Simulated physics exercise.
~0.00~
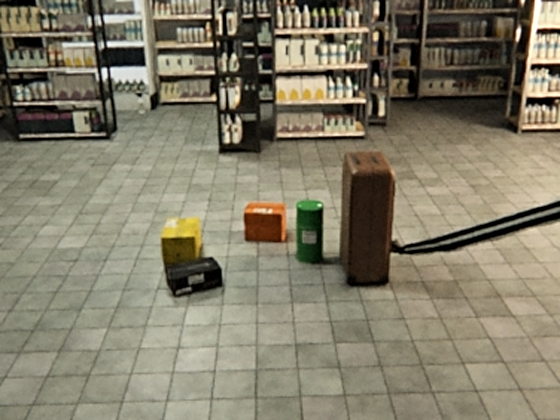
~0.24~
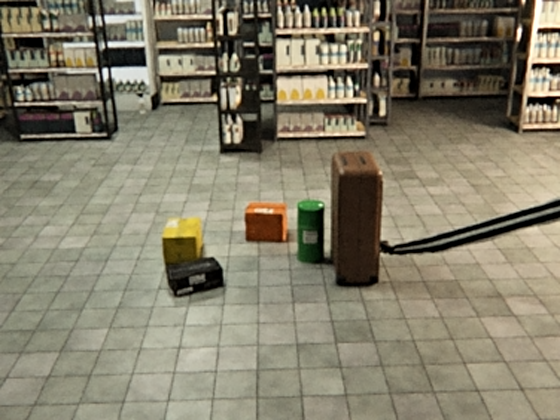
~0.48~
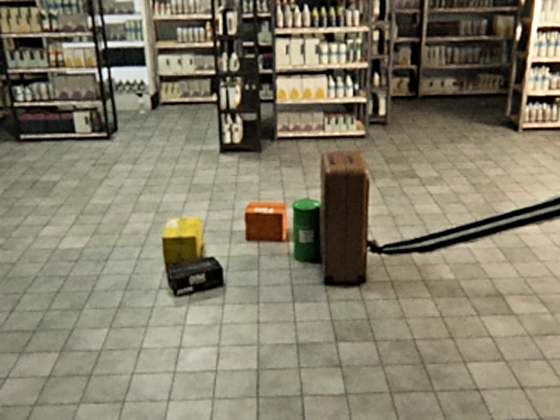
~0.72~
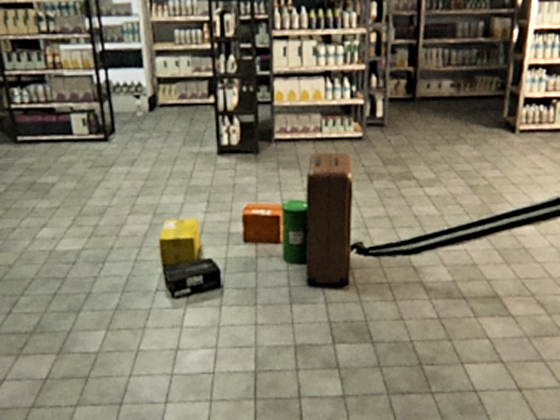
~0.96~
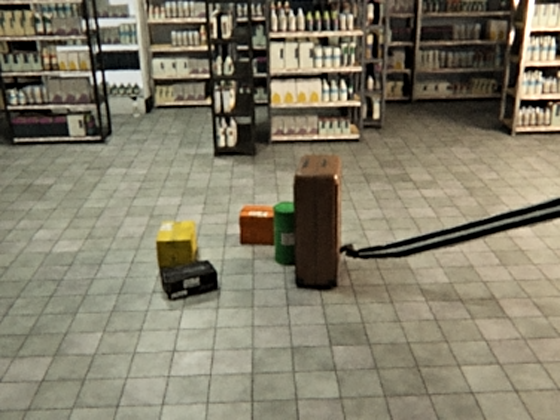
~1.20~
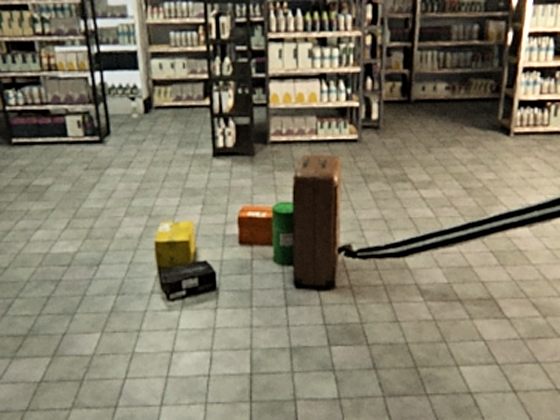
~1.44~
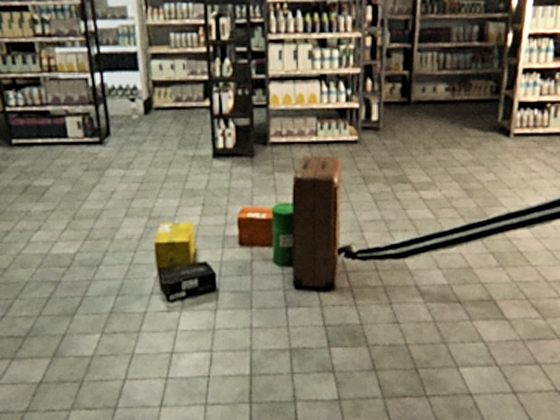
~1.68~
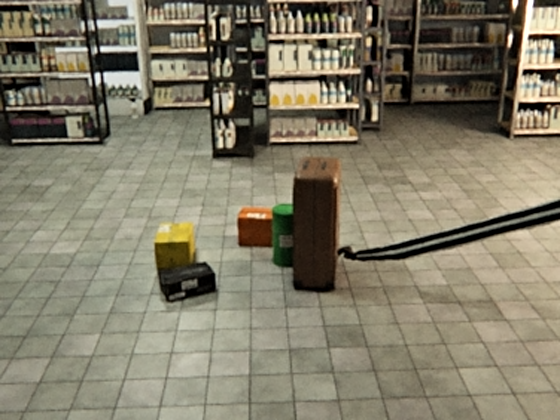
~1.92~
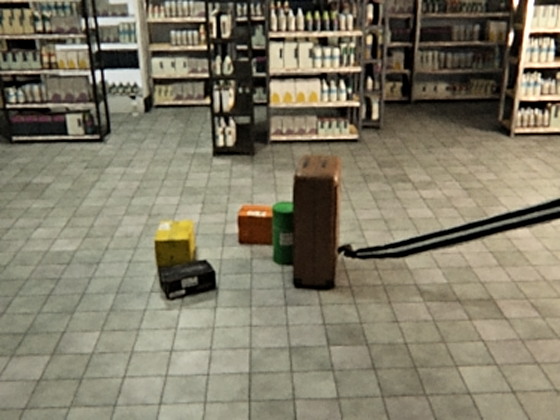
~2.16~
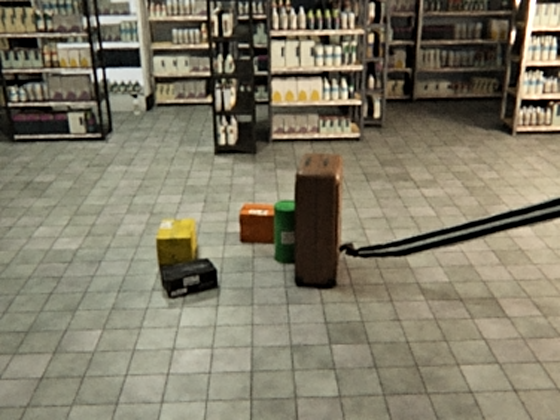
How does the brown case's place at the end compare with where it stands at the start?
It ends farther to the left than where it began, still standing upright and now right beside the green canister.
